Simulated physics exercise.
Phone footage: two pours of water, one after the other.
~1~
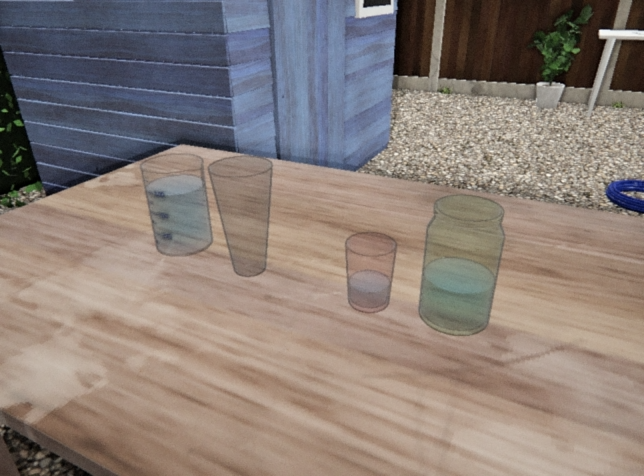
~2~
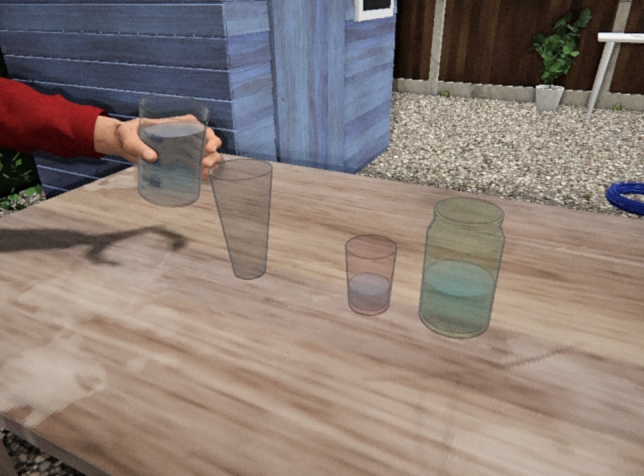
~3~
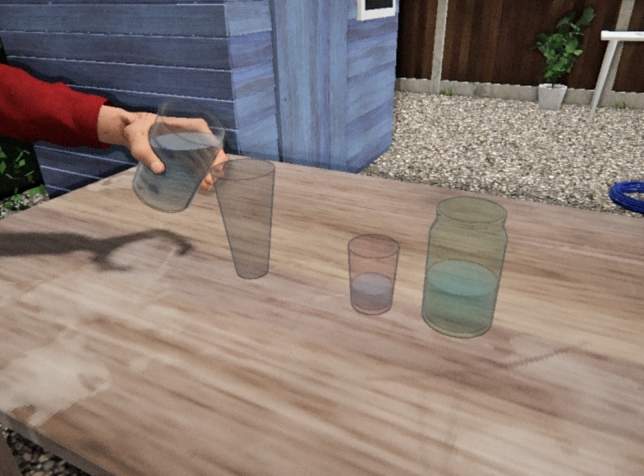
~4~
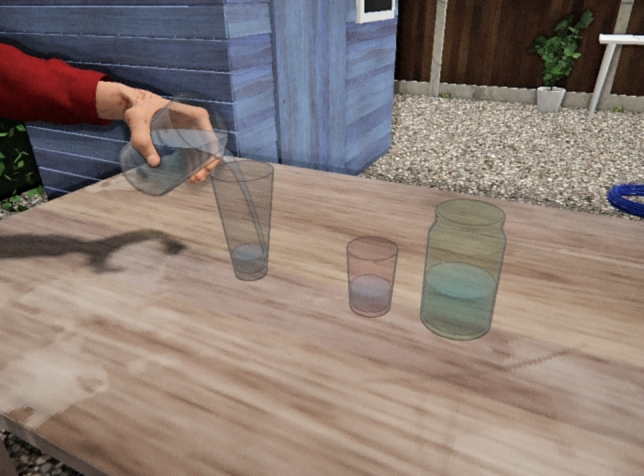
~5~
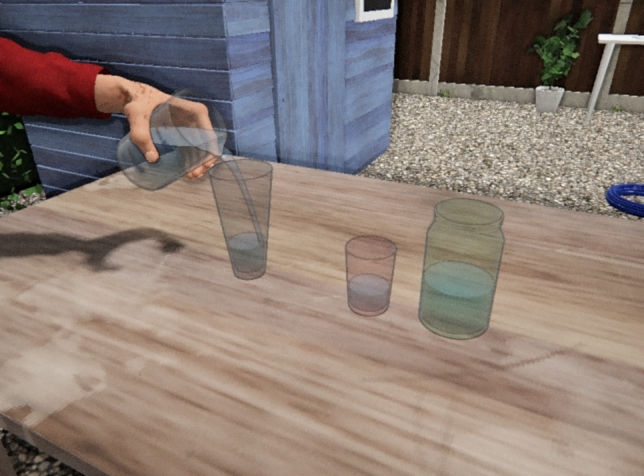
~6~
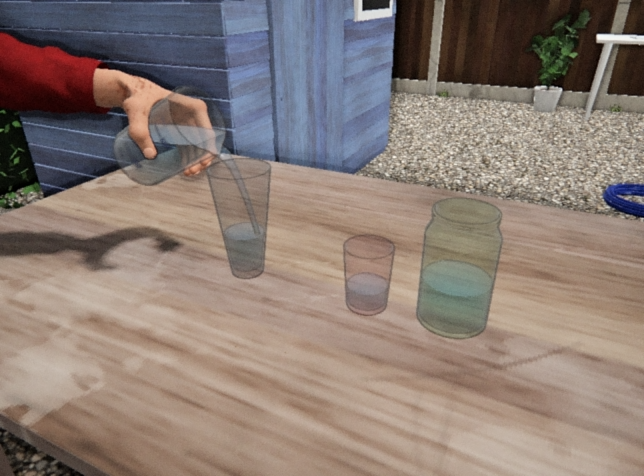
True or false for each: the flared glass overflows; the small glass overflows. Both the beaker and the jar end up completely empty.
Checking each: The flared glass overflowing is true; the small glass overflowing is true.
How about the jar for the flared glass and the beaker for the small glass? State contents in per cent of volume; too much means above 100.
Estimate: 60 in a hundred, then 340 in a hundred.
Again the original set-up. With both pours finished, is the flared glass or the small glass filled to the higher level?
The level ends up higher in the flared glass on the left.
Shortly, the flared glass is about three quarters full.
Then, the flared glass is full to the brim, some went over its rim.
At the finish, the flared glass is full to the brim, some went over its rim; the small glass is full to the brim, some went over its rim.
